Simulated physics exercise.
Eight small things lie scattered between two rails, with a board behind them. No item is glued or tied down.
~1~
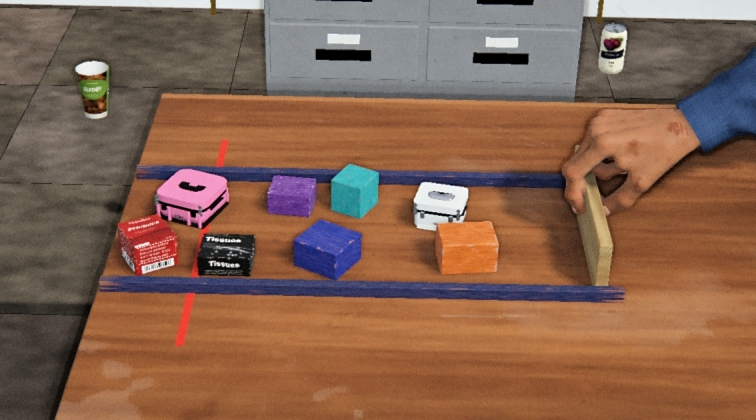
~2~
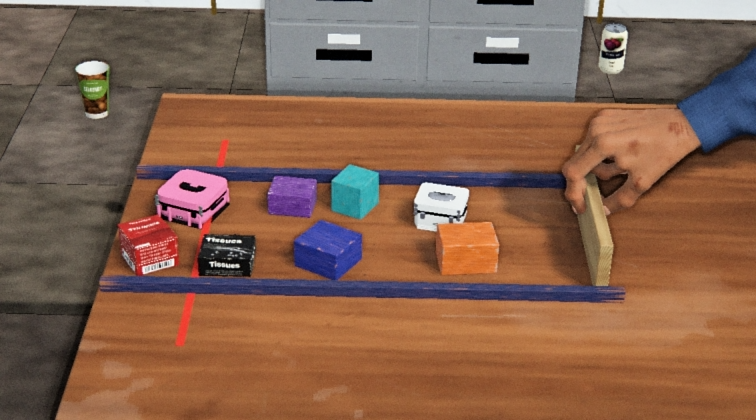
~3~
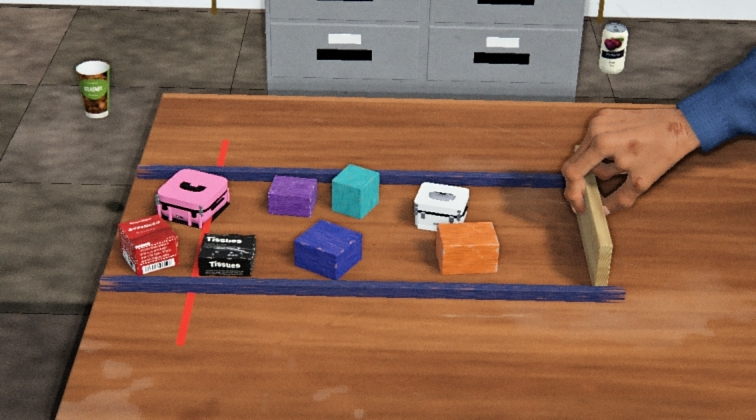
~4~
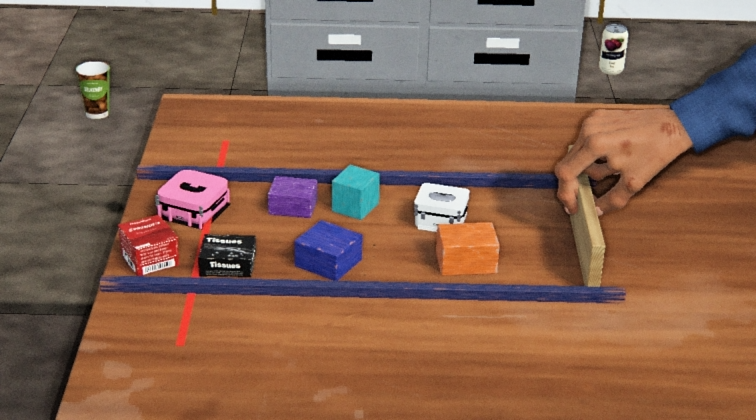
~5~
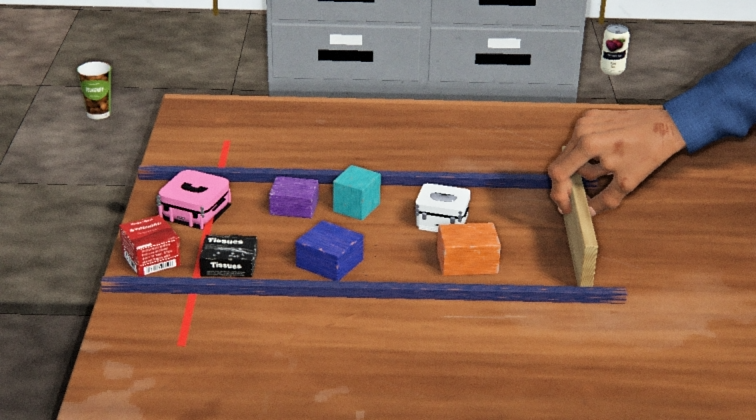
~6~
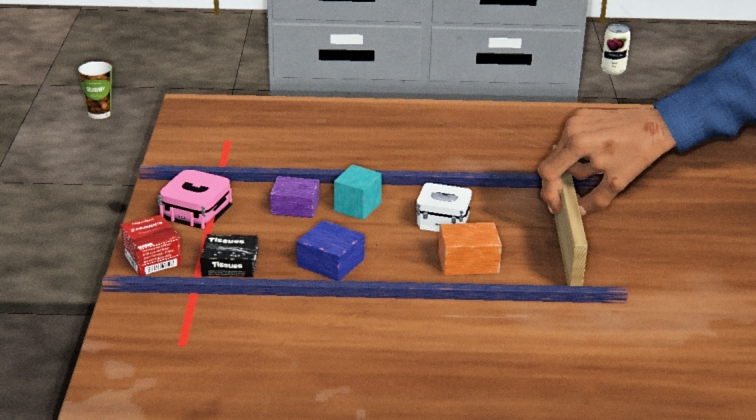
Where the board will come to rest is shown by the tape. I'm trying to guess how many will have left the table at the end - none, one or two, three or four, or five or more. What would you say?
So the count of drops is three to four.
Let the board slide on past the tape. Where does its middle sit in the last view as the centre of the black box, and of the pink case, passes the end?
I reckon its middle sits around (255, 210) and then around (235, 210).
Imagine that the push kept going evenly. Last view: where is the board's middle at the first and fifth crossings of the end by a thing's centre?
Pixels, in order: Around (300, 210), around (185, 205).
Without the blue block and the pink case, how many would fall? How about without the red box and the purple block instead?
1, then 1.
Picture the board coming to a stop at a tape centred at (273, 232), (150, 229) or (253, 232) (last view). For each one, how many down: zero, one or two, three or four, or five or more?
In turn: Either one or two, five or more, one or two.
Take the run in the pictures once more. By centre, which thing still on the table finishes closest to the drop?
The one is the blue block.
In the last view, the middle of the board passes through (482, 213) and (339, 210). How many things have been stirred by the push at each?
1 and 7.
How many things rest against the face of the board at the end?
It touches 3.
Early on, none off yet; red box at rest near (151, 245); pink case at rest near (196, 199); black box at rest near (230, 256).
A while later, none off yet; red box travelled a little near (128, 243); pink case at rest near (194, 199); black box travelled about its own width near (179, 257).
Finally, the number that fall off is three or four; lost, black box, pink case and red box.
